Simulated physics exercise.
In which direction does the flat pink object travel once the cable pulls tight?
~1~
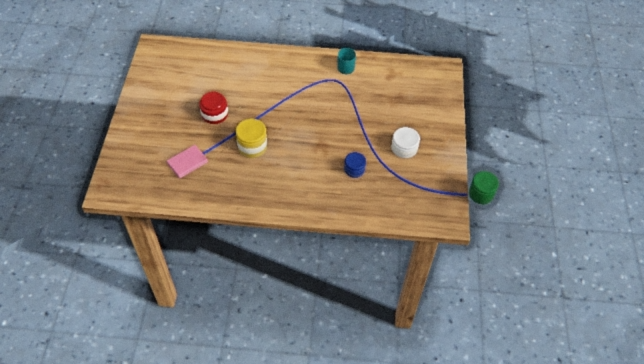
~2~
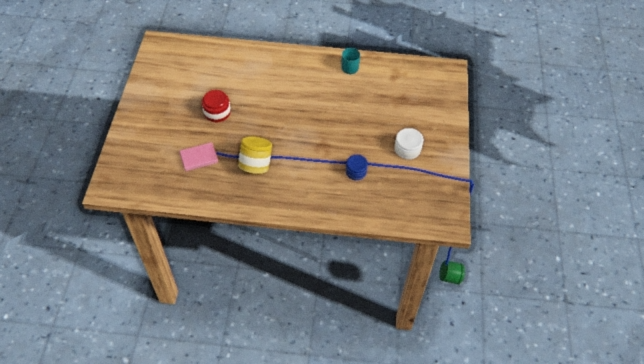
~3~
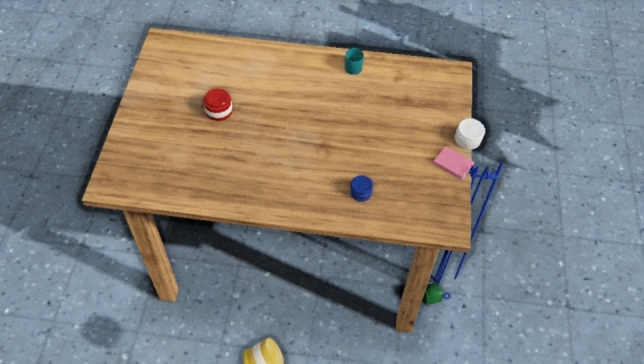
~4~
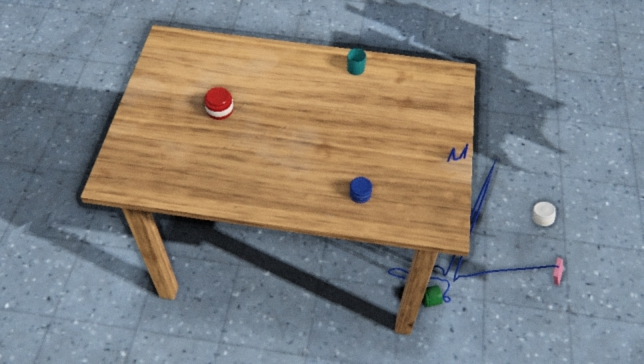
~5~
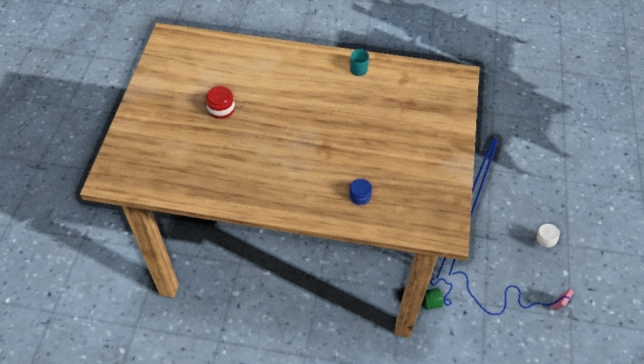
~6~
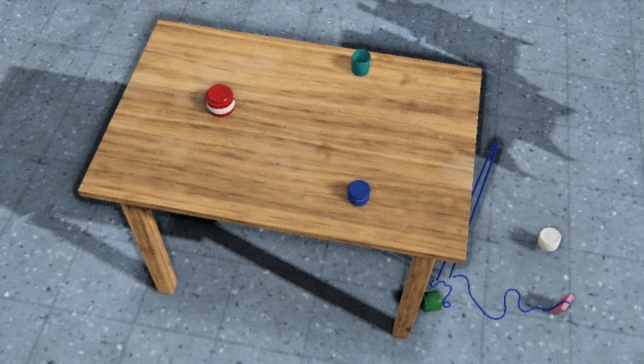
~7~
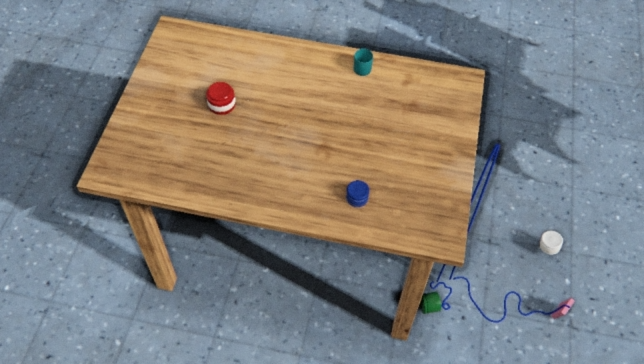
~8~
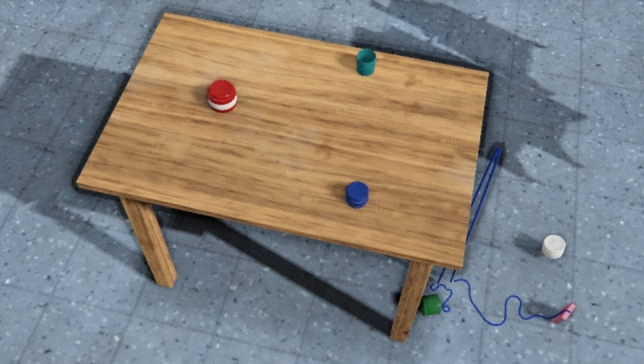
It moves to the right across the table and goes over the right edge.
